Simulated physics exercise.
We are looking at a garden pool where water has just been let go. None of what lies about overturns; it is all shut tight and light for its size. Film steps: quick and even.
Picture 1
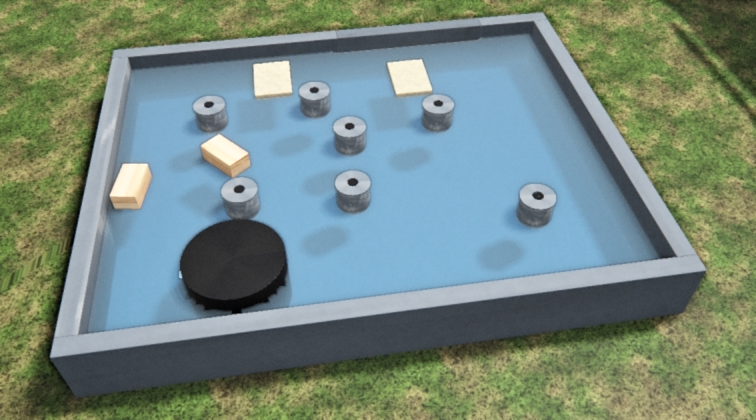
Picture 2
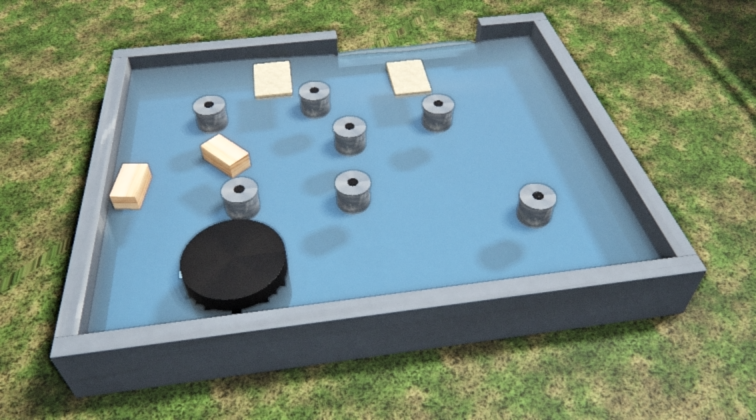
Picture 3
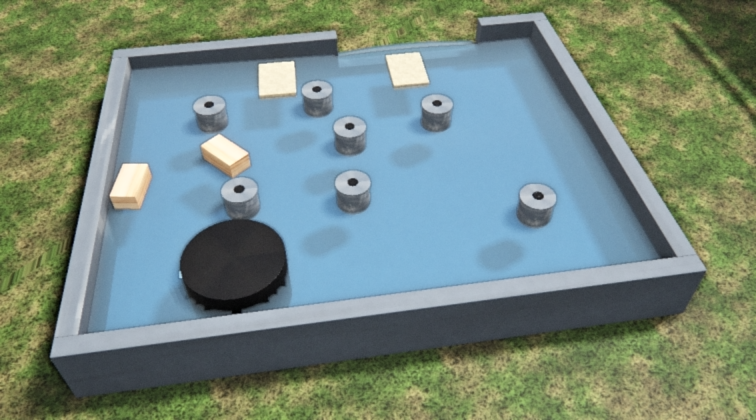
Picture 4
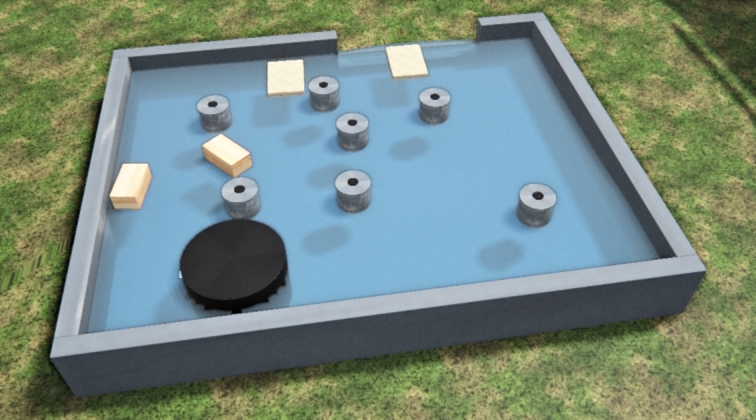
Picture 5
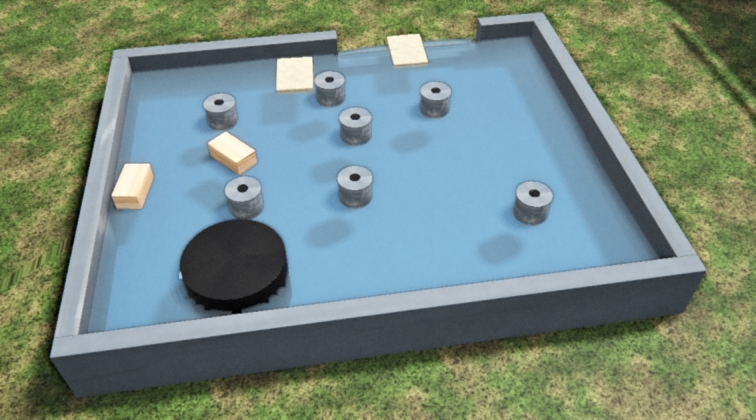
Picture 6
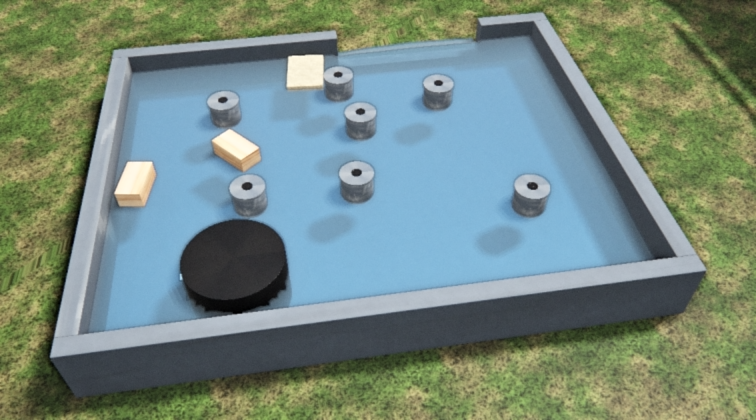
A section of the pool's back wall disappears, and the floating blocks and grey cylinders drift slightly, mostly toward the opening; one pale flat block moves into the gap and passes out of view, while the large black disc stays put.
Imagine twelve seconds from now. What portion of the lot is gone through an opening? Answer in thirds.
The portion gone through an opening is from one to two thirds.
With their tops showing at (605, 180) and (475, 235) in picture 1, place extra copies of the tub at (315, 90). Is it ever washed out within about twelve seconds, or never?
Result, as listed: Never gets out; never gets out.
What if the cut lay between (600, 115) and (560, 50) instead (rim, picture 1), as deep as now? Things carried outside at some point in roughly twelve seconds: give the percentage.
About 30 per cent.
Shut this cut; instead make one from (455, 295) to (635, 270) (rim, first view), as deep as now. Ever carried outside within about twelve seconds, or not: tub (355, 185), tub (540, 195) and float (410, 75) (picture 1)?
In the order given, it's escaped, escaped, remains behind.
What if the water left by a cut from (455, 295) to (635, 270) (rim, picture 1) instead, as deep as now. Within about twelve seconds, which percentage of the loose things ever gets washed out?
It works out at 20 percent.
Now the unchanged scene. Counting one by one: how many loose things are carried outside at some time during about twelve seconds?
Exactly 5.
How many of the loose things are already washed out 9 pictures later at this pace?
That makes 3.
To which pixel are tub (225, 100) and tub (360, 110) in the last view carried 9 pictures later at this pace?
Look for them around (250, 92) and (382, 82).
A moment on, 1 of 11 are out; 10 afloat.
Next, 3 of 11 are out; 8 afloat.
Later, 4 of 11 are out; 7 afloat.
In the end, 5 of 11 are out; 6 afloat.
